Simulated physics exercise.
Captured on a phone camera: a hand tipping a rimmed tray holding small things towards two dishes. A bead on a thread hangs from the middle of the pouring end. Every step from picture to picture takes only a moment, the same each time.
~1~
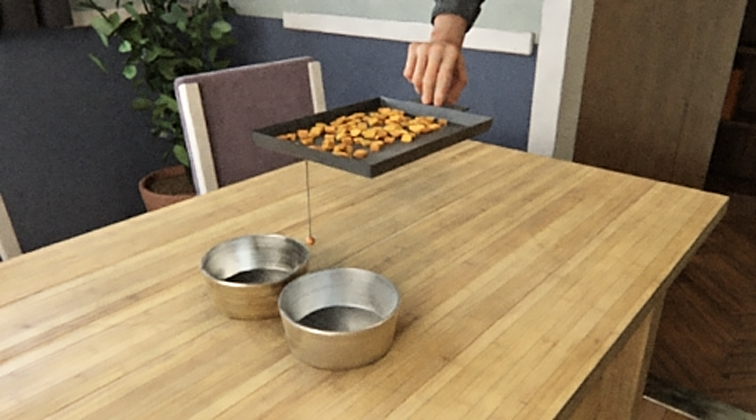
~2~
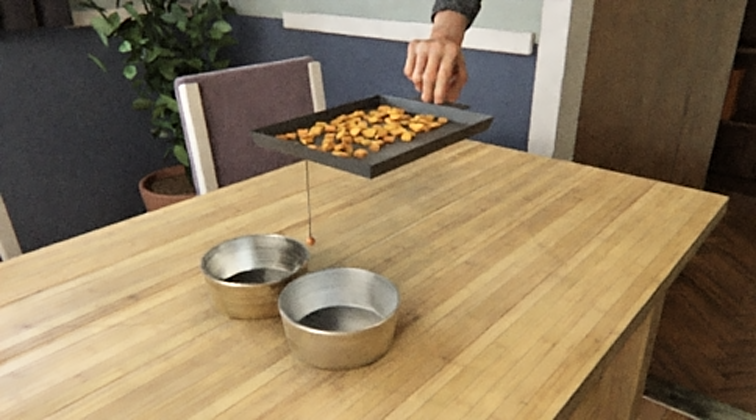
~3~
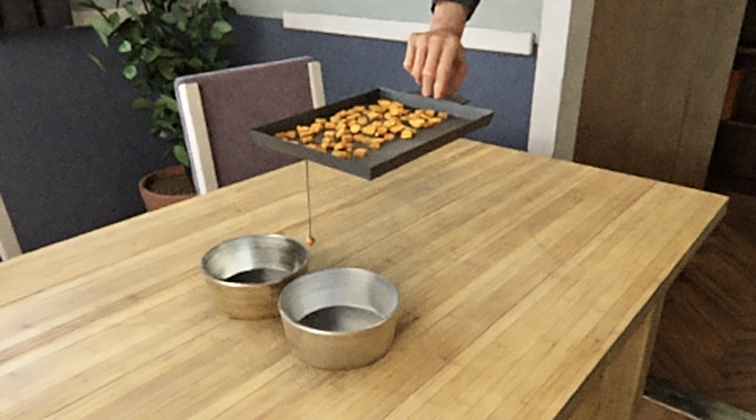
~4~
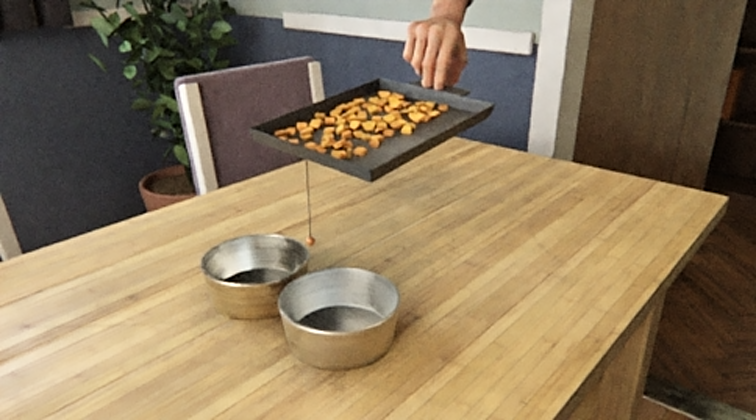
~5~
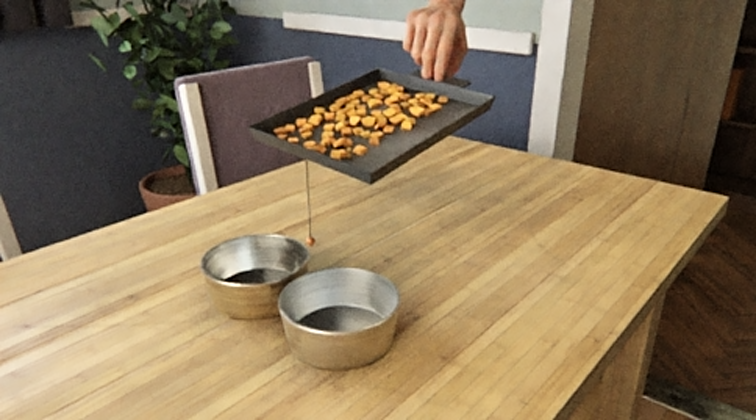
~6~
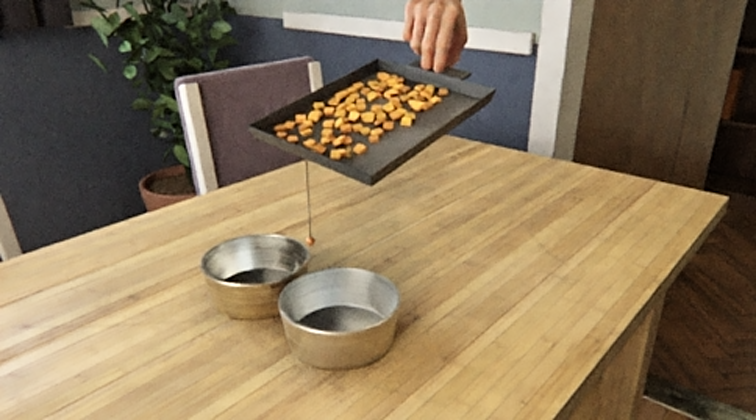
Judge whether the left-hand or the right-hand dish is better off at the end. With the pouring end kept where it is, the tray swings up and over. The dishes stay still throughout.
The right-side dish receives more.
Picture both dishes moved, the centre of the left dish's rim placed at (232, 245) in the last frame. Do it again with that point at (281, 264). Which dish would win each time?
In the first try it's the right-side dish, and in the second it's the right-side dish.
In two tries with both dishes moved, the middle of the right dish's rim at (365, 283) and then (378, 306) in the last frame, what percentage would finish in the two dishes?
First some 90, then 70 per cent.
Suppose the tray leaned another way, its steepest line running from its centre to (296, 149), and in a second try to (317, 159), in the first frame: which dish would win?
The leftmost dish; the leftmost dish.
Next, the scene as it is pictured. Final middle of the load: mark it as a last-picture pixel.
Resting centre, last frame: Roughly (348, 322).
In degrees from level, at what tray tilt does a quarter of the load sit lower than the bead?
It's turned some 105 degrees by then.
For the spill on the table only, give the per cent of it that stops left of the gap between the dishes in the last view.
0 per cent or thereabouts.
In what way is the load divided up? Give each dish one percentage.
Left about 10, right about 70 in a hundred.
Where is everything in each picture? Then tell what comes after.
Corners of the pouring end near (255, 131) and (371, 163), level; middle of the load near (377, 130), small crackers; left dish near (214, 293); right dish near (297, 340); bead on its thread near (311, 241), in the first frame.
Corners of the pouring end near (255, 130) and (371, 163), level; middle of the load near (377, 128), in the second frame.
Corners of the pouring end near (255, 129) and (371, 165), tipped barely, lowest at the right corner; middle of the load near (377, 125), in the third frame.
Corners of the pouring end near (254, 128) and (370, 167), tipped a little, lowest at the right corner; middle of the load near (362, 118), in the fourth frame.
Corners of the pouring end near (253, 126) and (370, 170), tipped a little, lowest at the right corner; middle of the load near (377, 114), in the fifth frame.
Corners of the pouring end near (253, 125) and (370, 172), tipped a little, lowest at the right corner; middle of the load near (376, 109); left dish near (214, 293); right dish near (297, 340), in the sixth frame.
Shortly afterwards, tray tipped steeply; the whole lot on the tray.
Next, tray tipped right over; all but a few on the tray; a little in the right dish; only a few in the air.
Some moments later, tray tipped past a quarter turn; the bulk in the right dish; a little in the left dish; near a quarter outside both.
In the end, tray tipped past a quarter turn; the bulk in the right dish; a little in the left dish; near a quarter outside both.
